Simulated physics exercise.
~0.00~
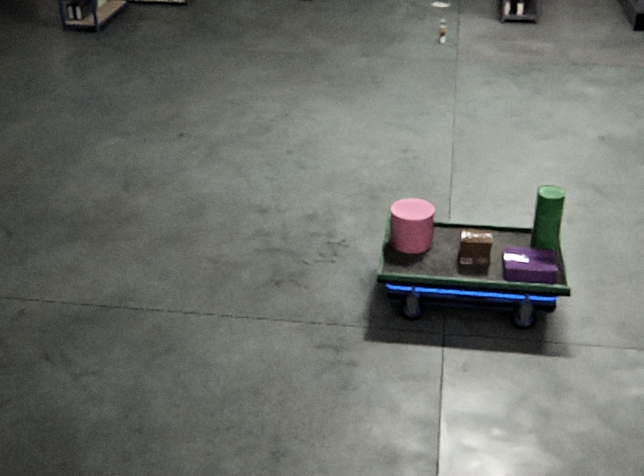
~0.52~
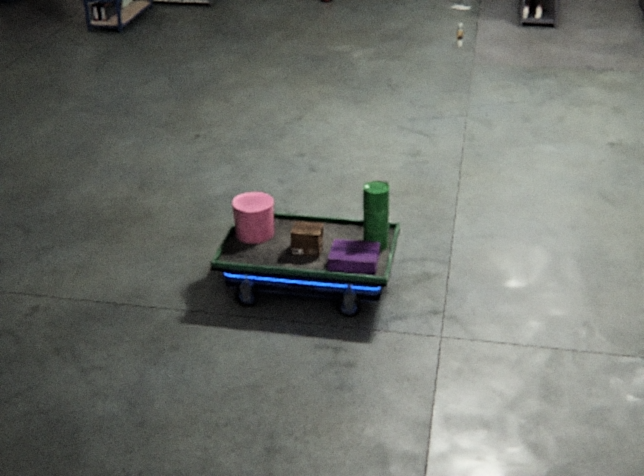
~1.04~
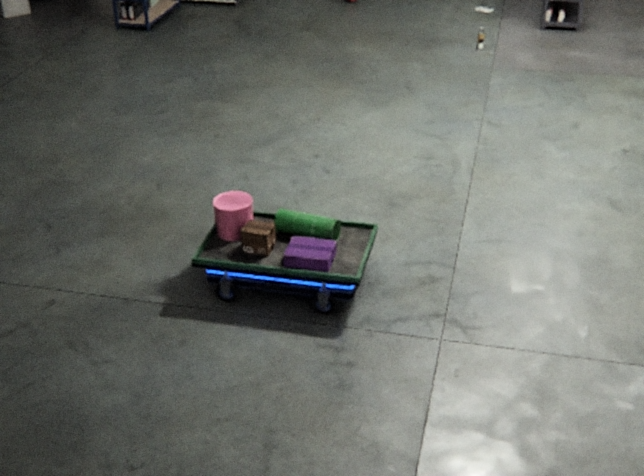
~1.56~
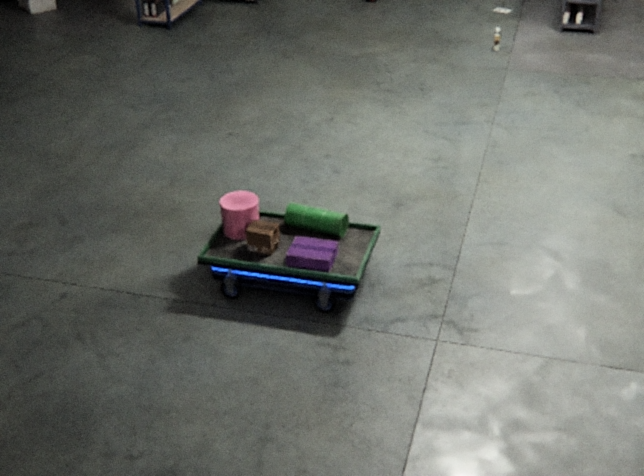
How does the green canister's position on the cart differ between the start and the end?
At the start the green canister stands upright on the cart, and at the end it lies on its side.
A flat cart carrying four objects rolls left and stops after its green canister topples over.
